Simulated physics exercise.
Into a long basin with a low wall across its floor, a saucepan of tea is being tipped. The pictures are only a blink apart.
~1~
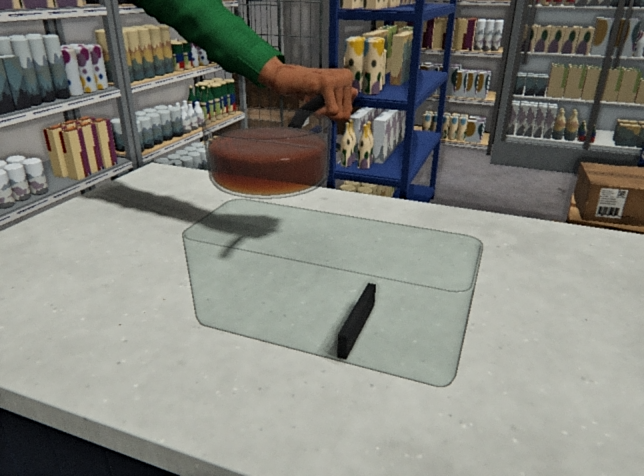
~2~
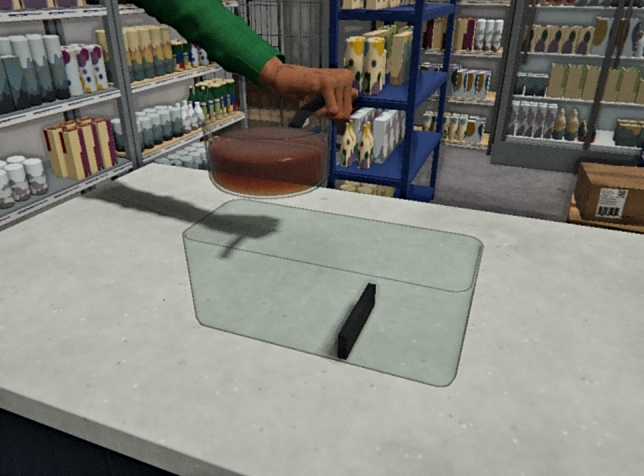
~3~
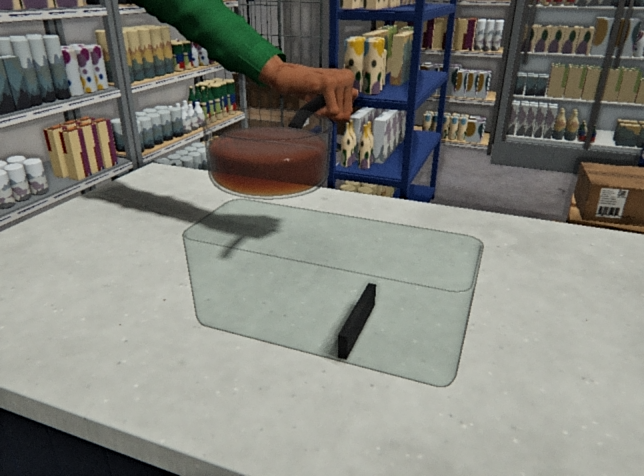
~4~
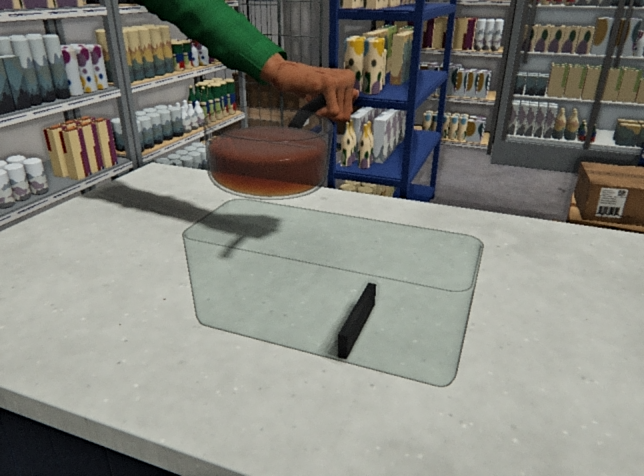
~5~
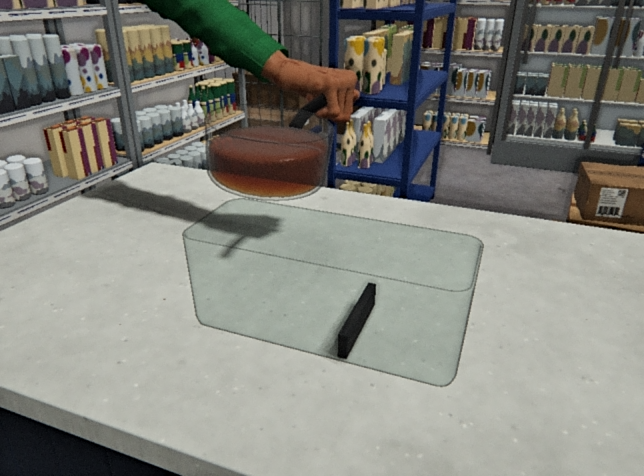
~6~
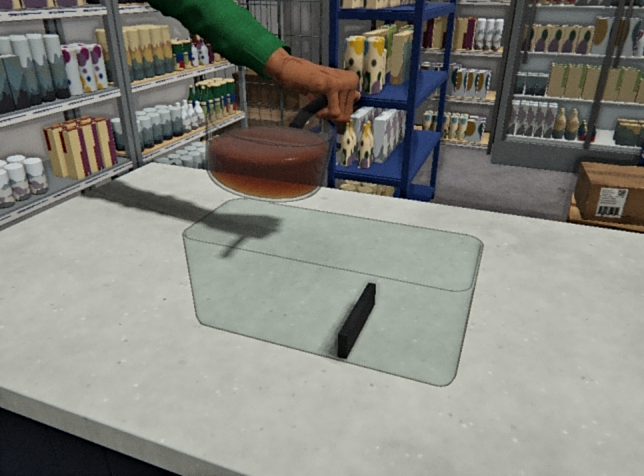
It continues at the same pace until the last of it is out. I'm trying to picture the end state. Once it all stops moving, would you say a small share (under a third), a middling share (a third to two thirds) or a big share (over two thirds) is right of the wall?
A middling share, a third to two thirds.
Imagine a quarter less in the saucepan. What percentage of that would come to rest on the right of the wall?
My estimate is about 45 percent.
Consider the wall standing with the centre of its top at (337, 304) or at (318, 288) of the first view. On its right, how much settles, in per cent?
The first one comes to 75 percent, while the second comes to 95 percent.
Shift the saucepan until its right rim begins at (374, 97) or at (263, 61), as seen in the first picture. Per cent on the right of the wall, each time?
Close to 90 % for the first start and close to 5 % for the second.
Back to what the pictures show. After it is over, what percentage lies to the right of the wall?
It is close to 60 per cent.
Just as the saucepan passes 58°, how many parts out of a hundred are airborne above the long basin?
Something close to 25 percent of it.
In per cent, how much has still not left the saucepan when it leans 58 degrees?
Near 65 in a hundred still remains.
A moment on, the saucepan is tipped part way and 65 per cent is still to pour, 3 is left of the wall and 8 right of it.
Next, the saucepan is tipped on its side and 14 per cent is still to pour, 21 is left of the wall and 58 right of it.
Then the saucepan is tipped on its side and 1 per cent is still to pour, 39 is left of the wall and 59 right of it.
Later the saucepan is tipped on its side and 0 per cent is still to pour, 41 is left of the wall and 59 right of it.
Finally, 41 per cent lies left of the wall, 59 right of it and 0 outside.
